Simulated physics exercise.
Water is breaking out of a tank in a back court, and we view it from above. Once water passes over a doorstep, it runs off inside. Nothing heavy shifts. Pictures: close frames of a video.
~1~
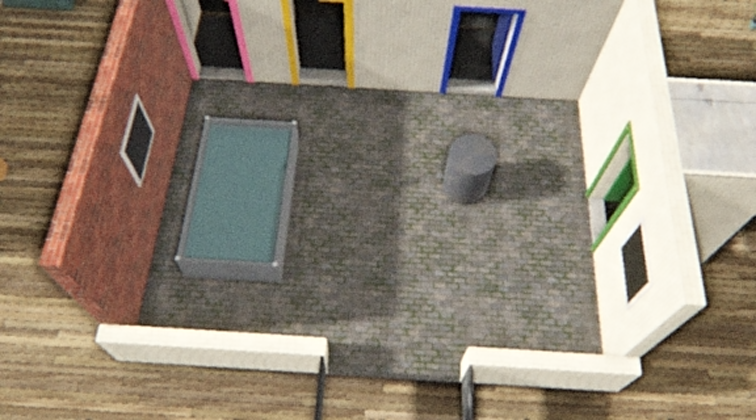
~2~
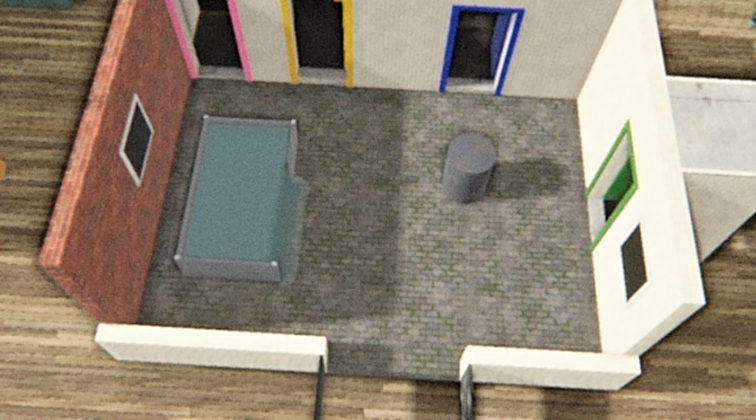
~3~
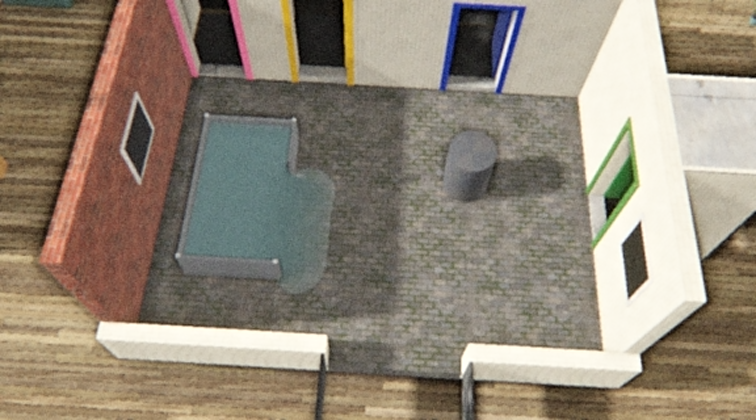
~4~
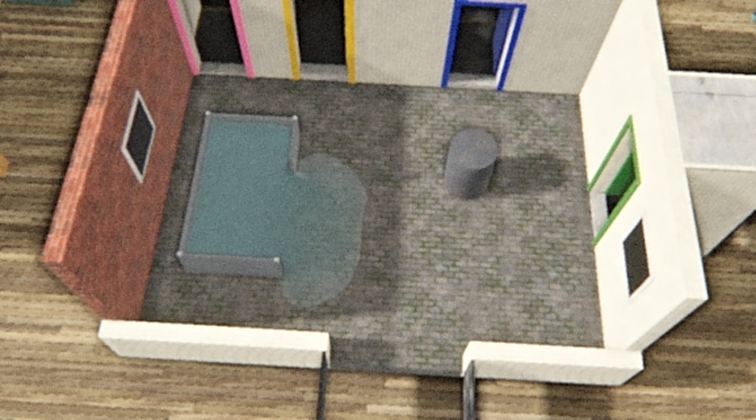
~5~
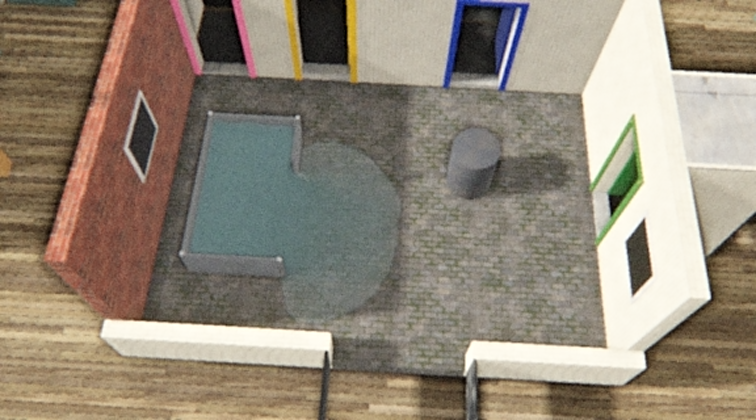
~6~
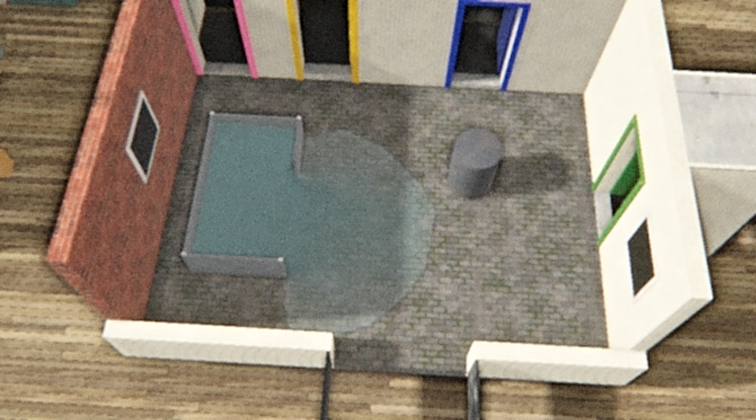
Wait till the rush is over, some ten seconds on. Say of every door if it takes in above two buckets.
As I see it, I expect the blue door to stay within two buckets. I expect the yellow door to stay within two buckets. I expect the green door to go over the limit. I expect the pink door to stay within two buckets.
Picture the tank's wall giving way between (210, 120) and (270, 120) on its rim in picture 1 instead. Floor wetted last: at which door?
I'd go with the green one.
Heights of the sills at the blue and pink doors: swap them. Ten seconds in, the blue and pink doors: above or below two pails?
Blue: Exceeds the limit; pink: Falls short.
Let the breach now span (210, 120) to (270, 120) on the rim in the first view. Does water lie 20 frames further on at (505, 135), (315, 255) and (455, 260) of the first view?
In turn: Inundated, then untouched, then untouched.
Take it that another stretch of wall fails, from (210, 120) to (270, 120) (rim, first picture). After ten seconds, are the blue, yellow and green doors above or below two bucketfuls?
Here's how it goes: The blue door never reaches it, while the yellow door never reaches it and the green door never reaches it.
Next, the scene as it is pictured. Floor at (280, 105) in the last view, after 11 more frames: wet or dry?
Looking there, it would be unwetted.
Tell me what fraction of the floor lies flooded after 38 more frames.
I'd estimate some 70 per cent.
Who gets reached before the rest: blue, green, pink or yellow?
I'd say it's the green door.
A moment on, water covers 40 % of the floor; the blue door not reached, the yellow door not reached, the green door not reached, the pink door not reached.
Next, water covers 55 % of the floor; the blue door not reached, the yellow door not reached, the green door over two buckets in, the pink door not reached.
Then, water covers 60 % of the floor; the blue door wet at the sill, nothing in, the yellow door not reached, the green door far over two buckets in, the pink door not reached.
Later, water covers 70 % of the floor; the blue door wet at the sill, nothing in, the yellow door wet at the sill, nothing in, the green door far over two buckets in, the pink door not reached.
In the end, water covers 85 % of the floor; the blue door under two buckets in, the yellow door wet at the sill, nothing in, the green door far over two buckets in, the pink door wet at the sill, nothing in.
